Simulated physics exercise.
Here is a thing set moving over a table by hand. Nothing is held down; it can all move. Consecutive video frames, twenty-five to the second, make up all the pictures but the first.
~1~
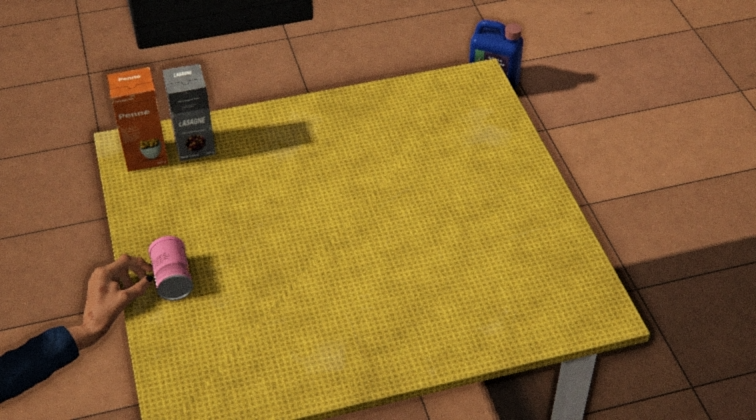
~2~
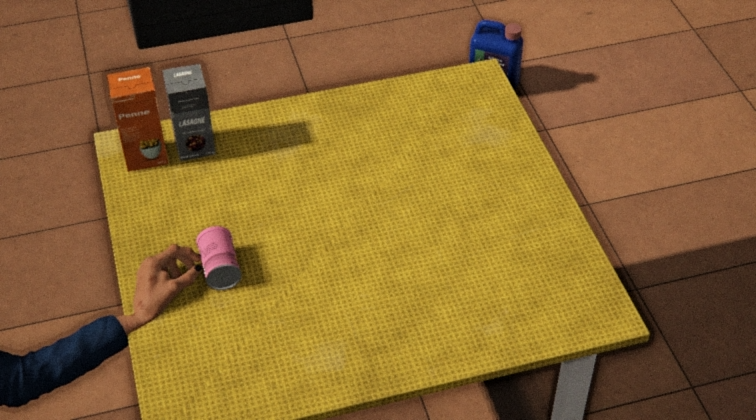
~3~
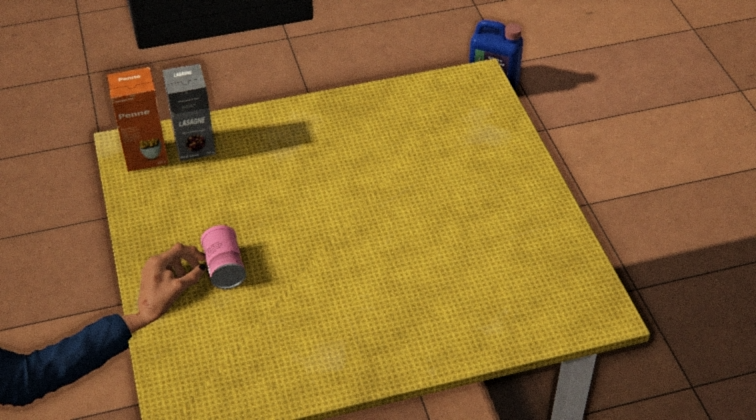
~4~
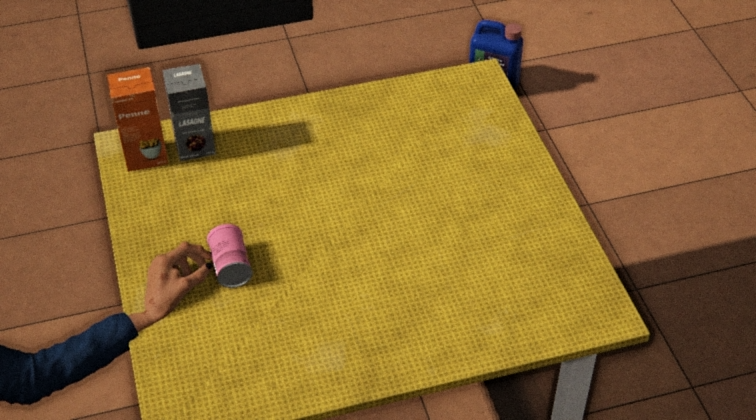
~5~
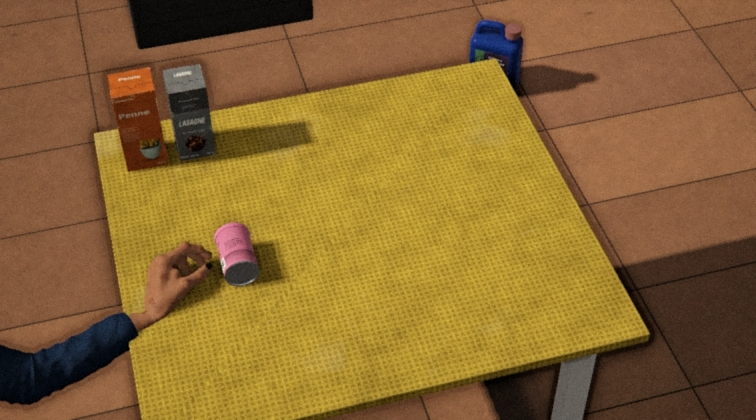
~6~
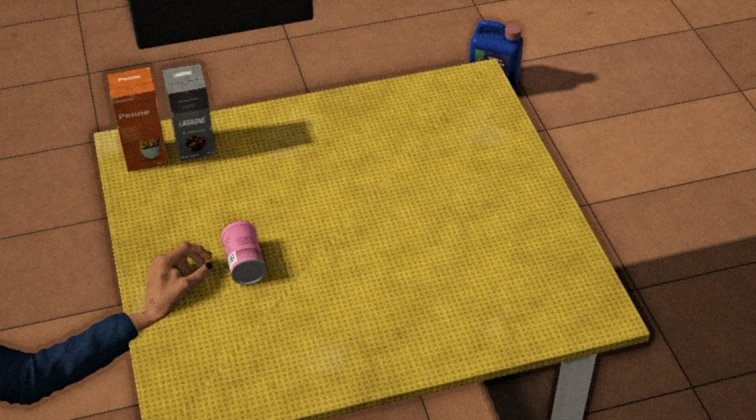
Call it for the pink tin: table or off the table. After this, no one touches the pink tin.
Table.
Then, 0.20 s after the last picture, pink tin rolled about its own width near (274, 247).
Then, 0.40 s after the last picture, pink tin rolled well along near (298, 242).
Then, 0.70 s after the last picture, pink tin rolled well along near (323, 236).
At rest, moved from the start, pink tin. Seen from the same camera at the end, pink tin near (336, 234).
